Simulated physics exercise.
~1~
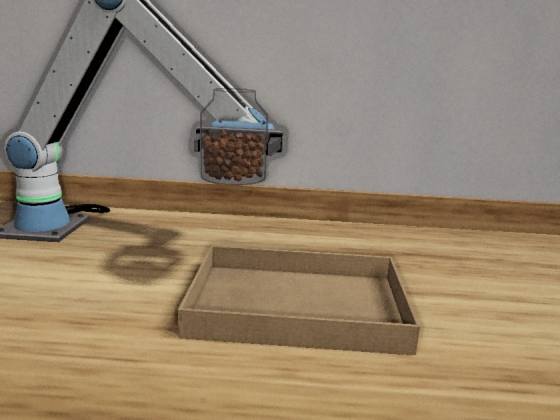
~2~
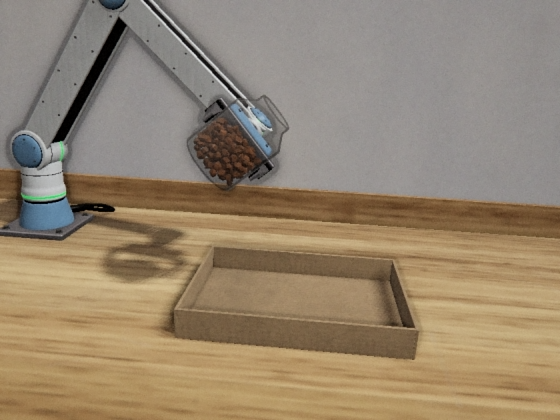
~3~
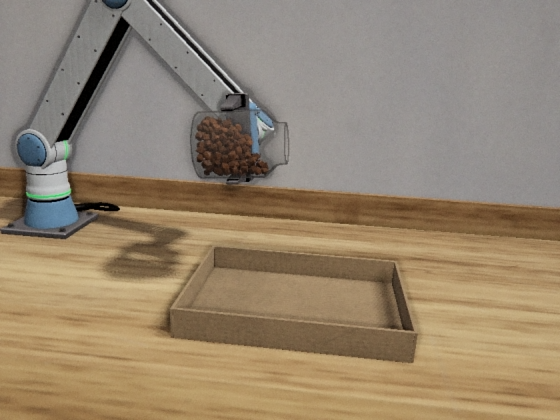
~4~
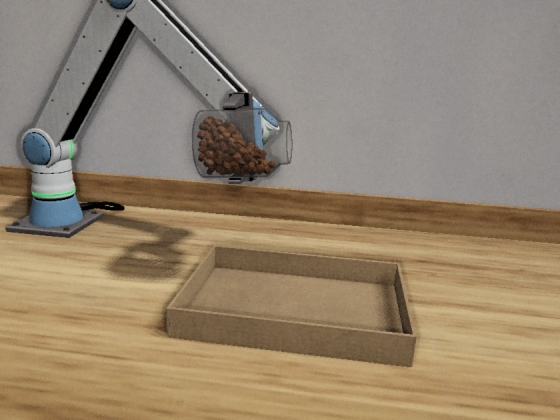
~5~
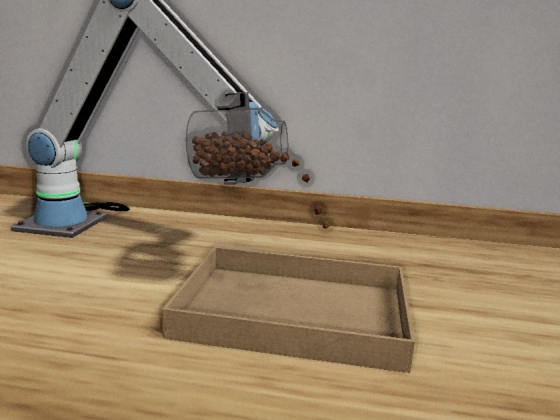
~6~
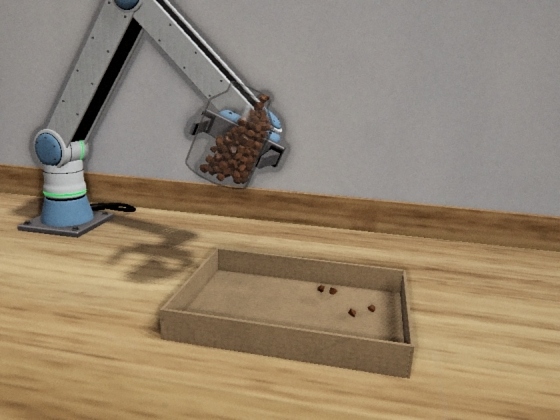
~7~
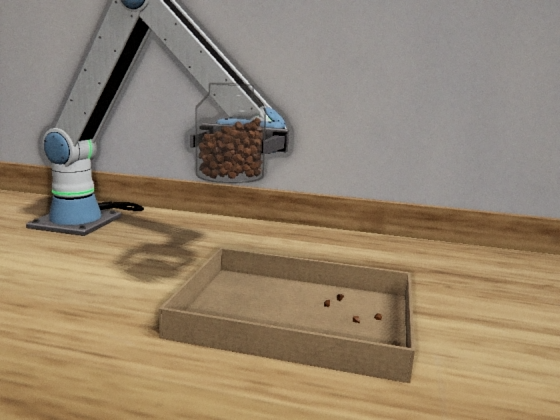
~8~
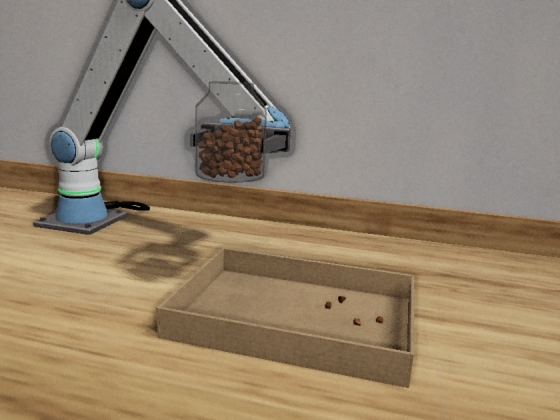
A robot arm tips a clear jar of brown pellets onto its side above a shallow tray, and a few pellets spill from its mouth. The arm then turns the jar upright, still mostly full, leaving four pellets scattered in the tray.
